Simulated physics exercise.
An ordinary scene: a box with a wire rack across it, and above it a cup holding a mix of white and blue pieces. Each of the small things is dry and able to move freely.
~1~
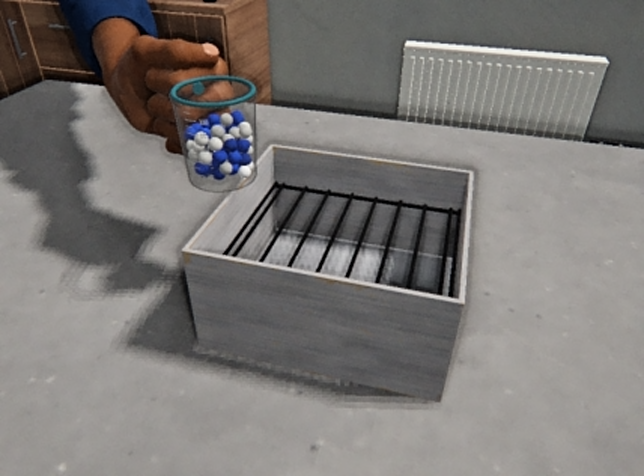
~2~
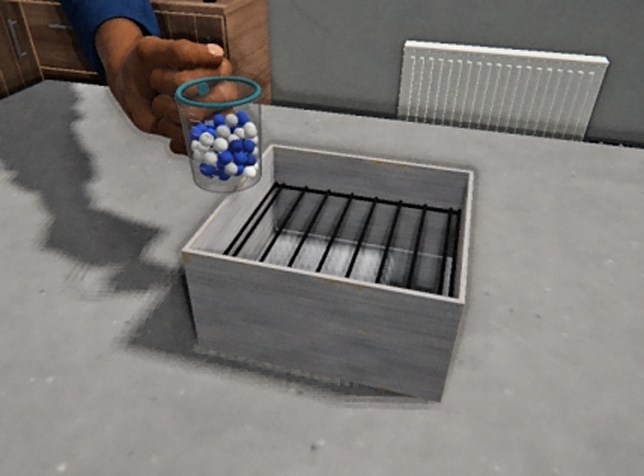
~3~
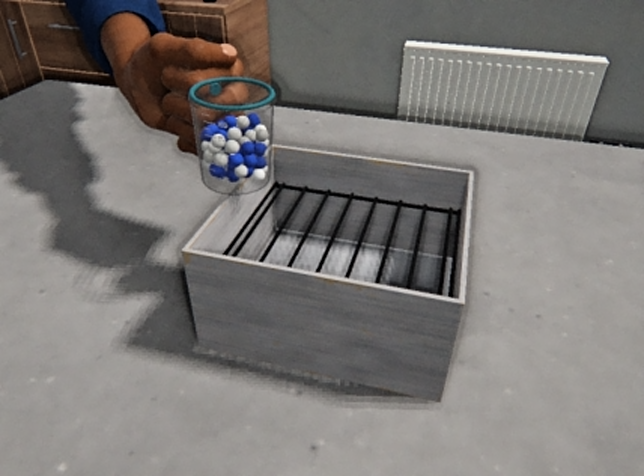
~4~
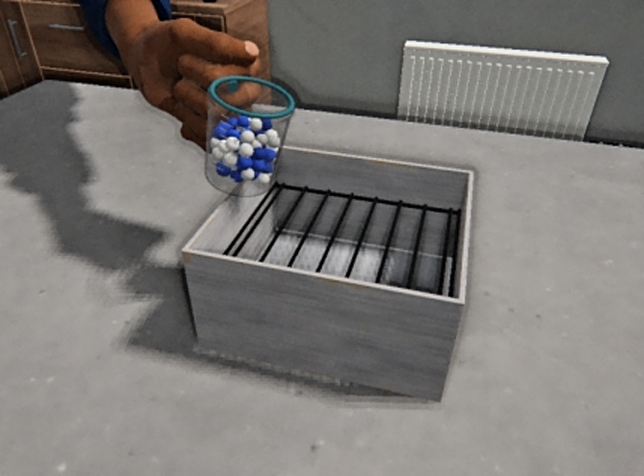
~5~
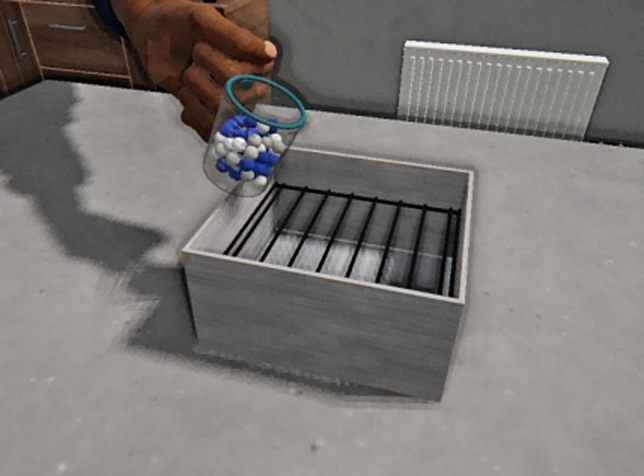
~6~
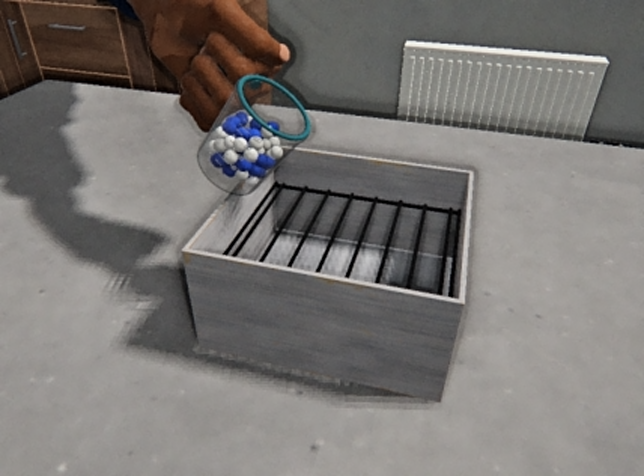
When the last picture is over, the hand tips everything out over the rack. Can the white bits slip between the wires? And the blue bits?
Once poured, the white ones slide between the bars. Blue ones, they slide between the bars.
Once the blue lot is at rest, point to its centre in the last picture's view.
About (326, 289).
Then, 0.31 s after the last picture, white ones, all in the cup; blue ones, all in the cup.
Then, 0.70 s after the last picture, white ones, all in the cup; blue ones, all in the cup.
Then, 1.12 s after the last picture, white ones, about half in the cup, about a quarter on or over the wires, about a quarter under the rack; blue ones, about two thirds in the cup, a small part on or over the wires, a small part under the rack.
At rest, white ones, all under the rack; blue ones, all under the rack.
